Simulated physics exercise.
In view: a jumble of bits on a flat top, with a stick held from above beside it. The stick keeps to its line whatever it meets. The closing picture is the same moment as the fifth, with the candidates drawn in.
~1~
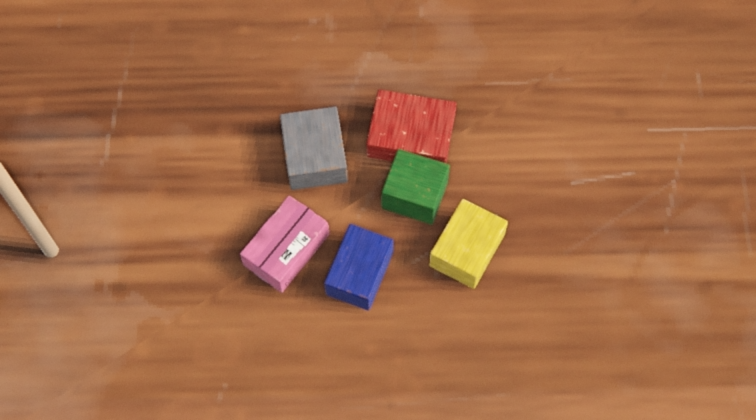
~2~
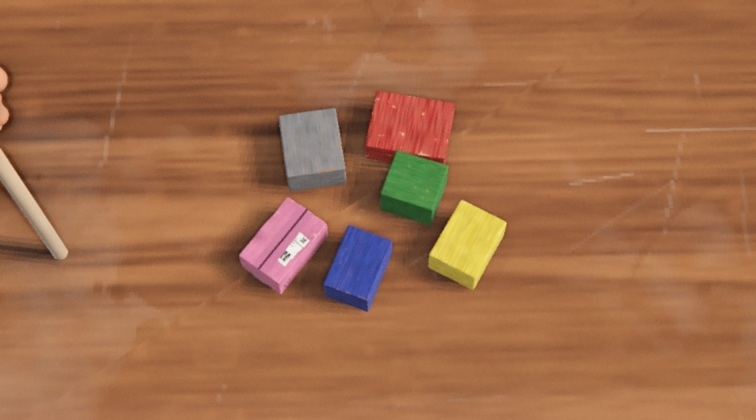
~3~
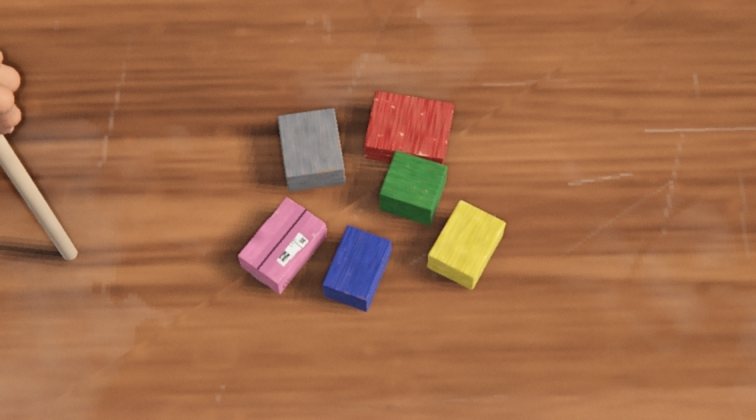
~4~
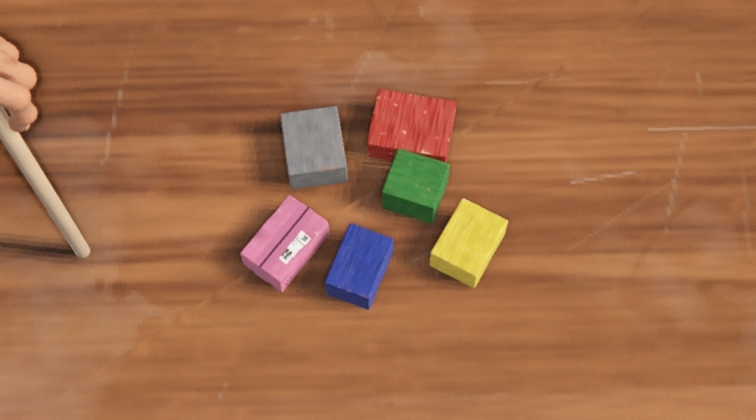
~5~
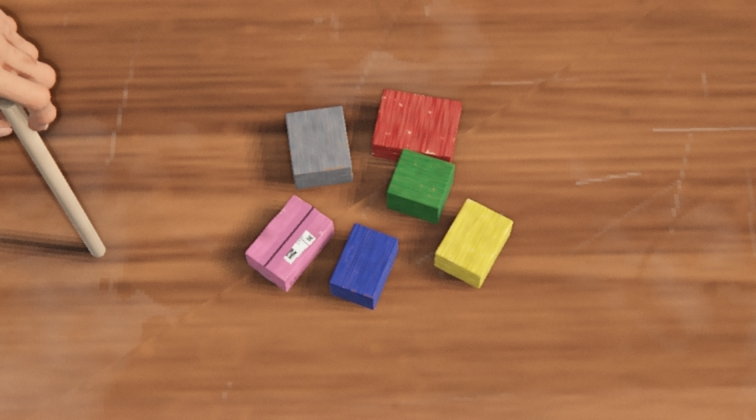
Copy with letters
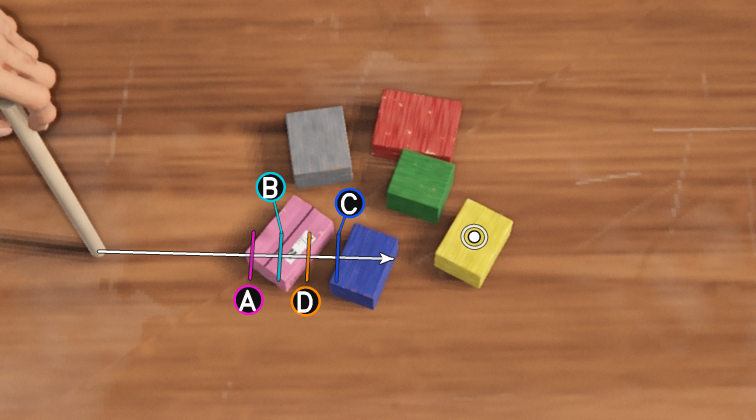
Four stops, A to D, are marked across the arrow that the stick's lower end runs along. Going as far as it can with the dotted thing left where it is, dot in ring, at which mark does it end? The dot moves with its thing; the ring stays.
C.
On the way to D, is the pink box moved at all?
Yes.
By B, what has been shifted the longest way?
The pink box.
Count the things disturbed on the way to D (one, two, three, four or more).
It has moved two.
On the marked copy, A at (252, 256); B at (280, 256); C at (338, 257); D at (309, 257); the arrow from (99, 251) to (393, 259); the white dot at (475, 237).
Taking C. A third of the way, foot of the stick (186, 255).
Two thirds of the way, foot of the stick (273, 257); pink box (306, 248).
When it is over, foot of the stick (338, 258); pink box (370, 256); blue block (414, 278); the dot is still in its ring.
As for the rest, A keeps the dot in but is short; B keeps the dot in but is short; D keeps the dot in but is short.
